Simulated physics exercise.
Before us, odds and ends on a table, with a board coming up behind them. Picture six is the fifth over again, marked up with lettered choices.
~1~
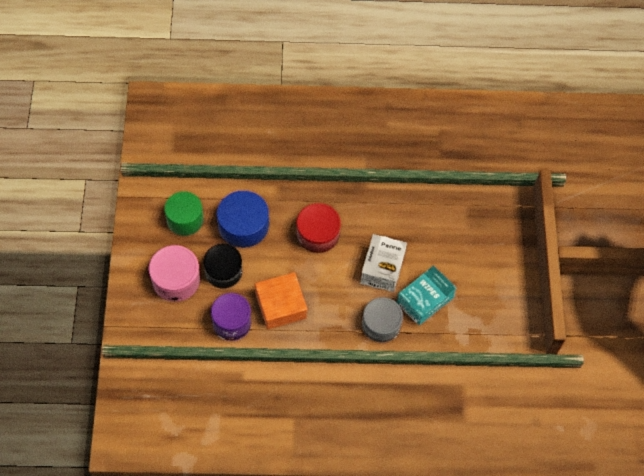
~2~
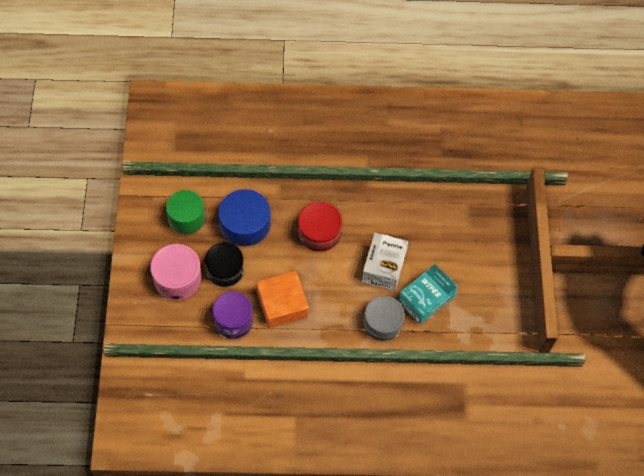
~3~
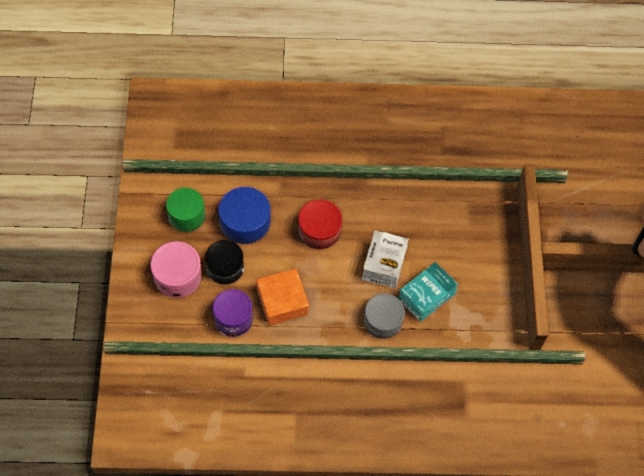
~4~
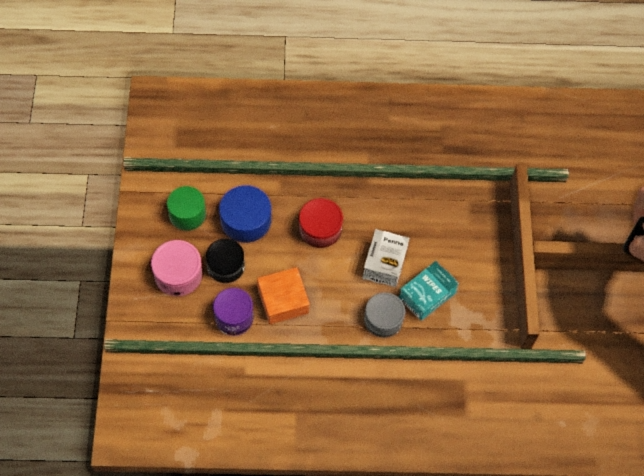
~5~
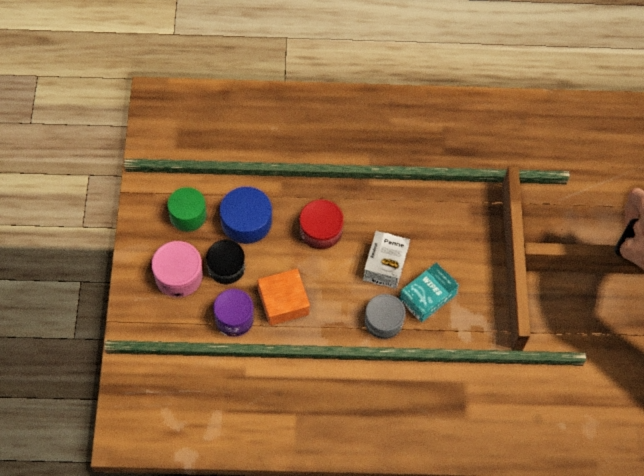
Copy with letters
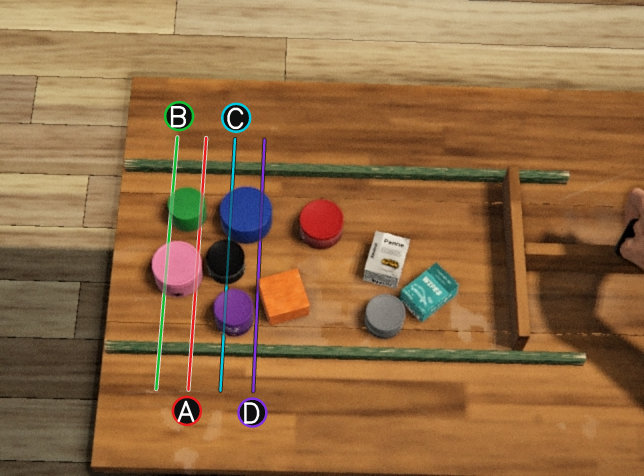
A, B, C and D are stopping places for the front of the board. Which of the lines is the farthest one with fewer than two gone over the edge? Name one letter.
It should halt at C.
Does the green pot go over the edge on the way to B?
Yes.
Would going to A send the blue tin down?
By then, no.
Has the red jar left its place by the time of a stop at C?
By then, yes.
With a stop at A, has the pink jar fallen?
By then, yes.
On the copy, A at (198, 257); B at (167, 256); C at (228, 258); D at (259, 259).
On C. First, board (415, 245); grey tub (354, 328); turquoise box (377, 289).
Then, board (312, 242); purple tub (200, 323); orange block (234, 300).
Finally, board (232, 240); green pot (117, 213); pink jar (121, 271); none fallen.
By contrast, A drops three; B drops six; D is within the limit but short.
